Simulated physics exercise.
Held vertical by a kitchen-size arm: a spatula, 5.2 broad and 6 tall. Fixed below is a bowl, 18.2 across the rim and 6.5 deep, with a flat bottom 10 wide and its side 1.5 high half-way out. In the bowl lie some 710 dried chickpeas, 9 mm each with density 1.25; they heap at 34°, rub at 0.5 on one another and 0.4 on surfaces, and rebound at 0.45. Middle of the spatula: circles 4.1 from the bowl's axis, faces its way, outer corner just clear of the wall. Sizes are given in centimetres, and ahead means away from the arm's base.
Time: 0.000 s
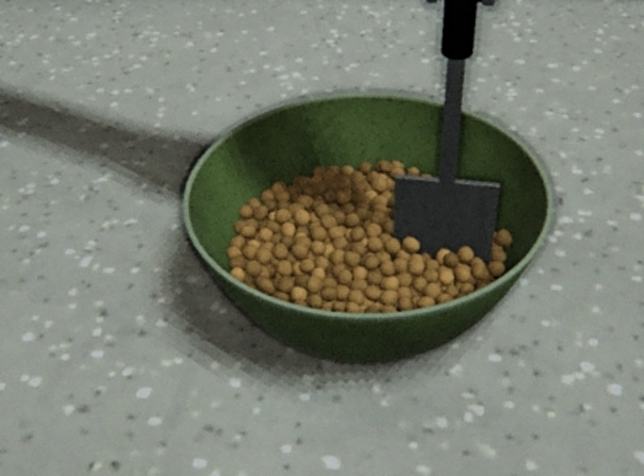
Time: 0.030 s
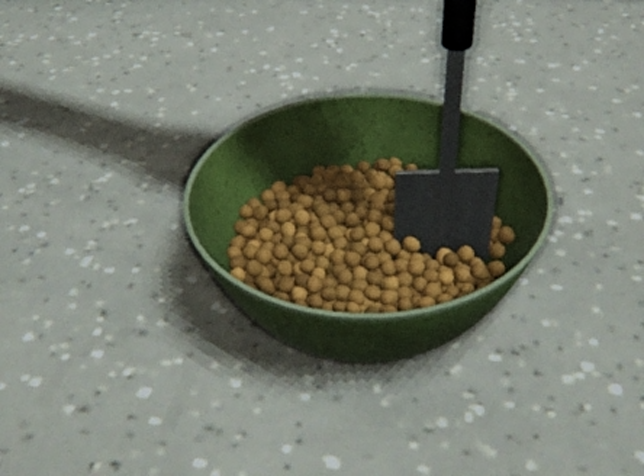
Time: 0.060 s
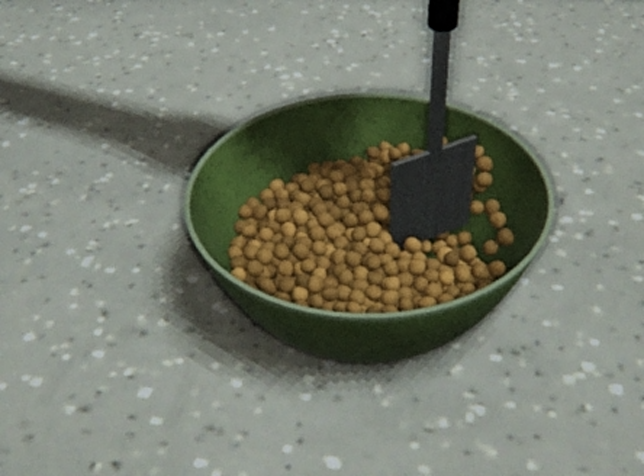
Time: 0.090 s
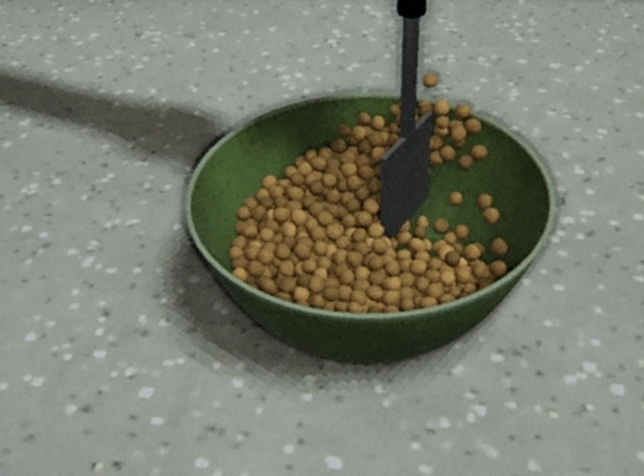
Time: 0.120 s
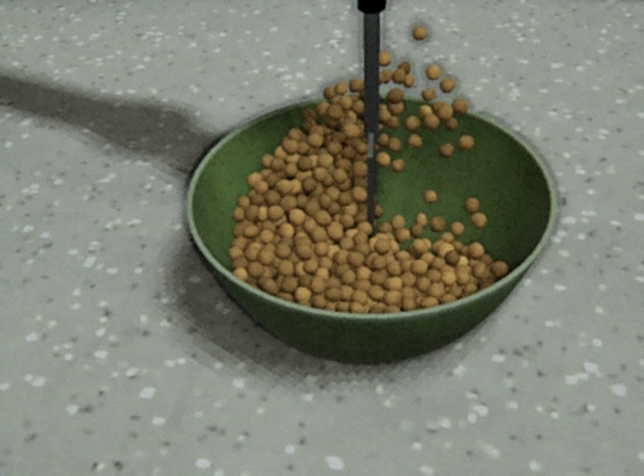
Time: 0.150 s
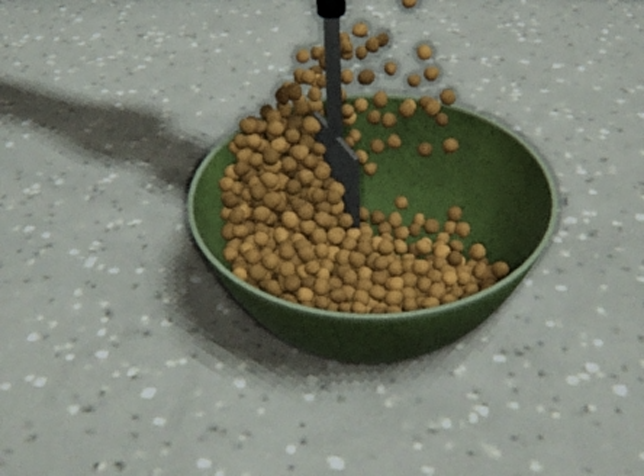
On a speckled grey surface, a dark spatula standing in a green bowl of chickpeas swept around to the left, turning as it went, piling them against the far-left side and flinging some over the back rim.
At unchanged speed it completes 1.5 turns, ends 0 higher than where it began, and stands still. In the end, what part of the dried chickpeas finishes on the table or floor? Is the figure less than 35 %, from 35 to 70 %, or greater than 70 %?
The figure is from 35 to 70 %.
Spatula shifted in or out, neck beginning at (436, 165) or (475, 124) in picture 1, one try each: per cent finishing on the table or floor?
Some 30 and 10 per cent.
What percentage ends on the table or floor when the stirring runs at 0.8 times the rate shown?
Estimated share: Near 30 per cent.
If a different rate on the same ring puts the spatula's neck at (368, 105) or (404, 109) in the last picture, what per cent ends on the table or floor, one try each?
Roughly 35 and 15 percent, in that order.
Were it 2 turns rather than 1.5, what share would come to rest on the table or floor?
Roughly 50 percent would end up there.
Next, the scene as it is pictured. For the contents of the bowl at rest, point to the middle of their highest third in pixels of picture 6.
Looks like roughly (287, 284) to me.
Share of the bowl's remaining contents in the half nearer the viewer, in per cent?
It comes to near 60 percent.
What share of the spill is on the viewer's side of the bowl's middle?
Around 60 percent of the pieces.
After 0.31 s, 284° round, highest piece 11 above the table; 573 in the bowl, 45 on the table or floor, 89 in flight or on the tool.
After 0.47 s, 82° round, highest piece 10 above the table; 462 in the bowl, 183 on the table or floor, 62 in flight or on the tool.
After 0.76 s, 180° round, highest piece 6 above the table; 399 in the bowl, 308 on the table or floor.
After 1.46 s, 180° round, highest piece 6 above the table; 399 in the bowl, 308 on the table or floor.
In the end, 399 in the bowl, 308 on the table or floor. That is 44 % on the table or floor.
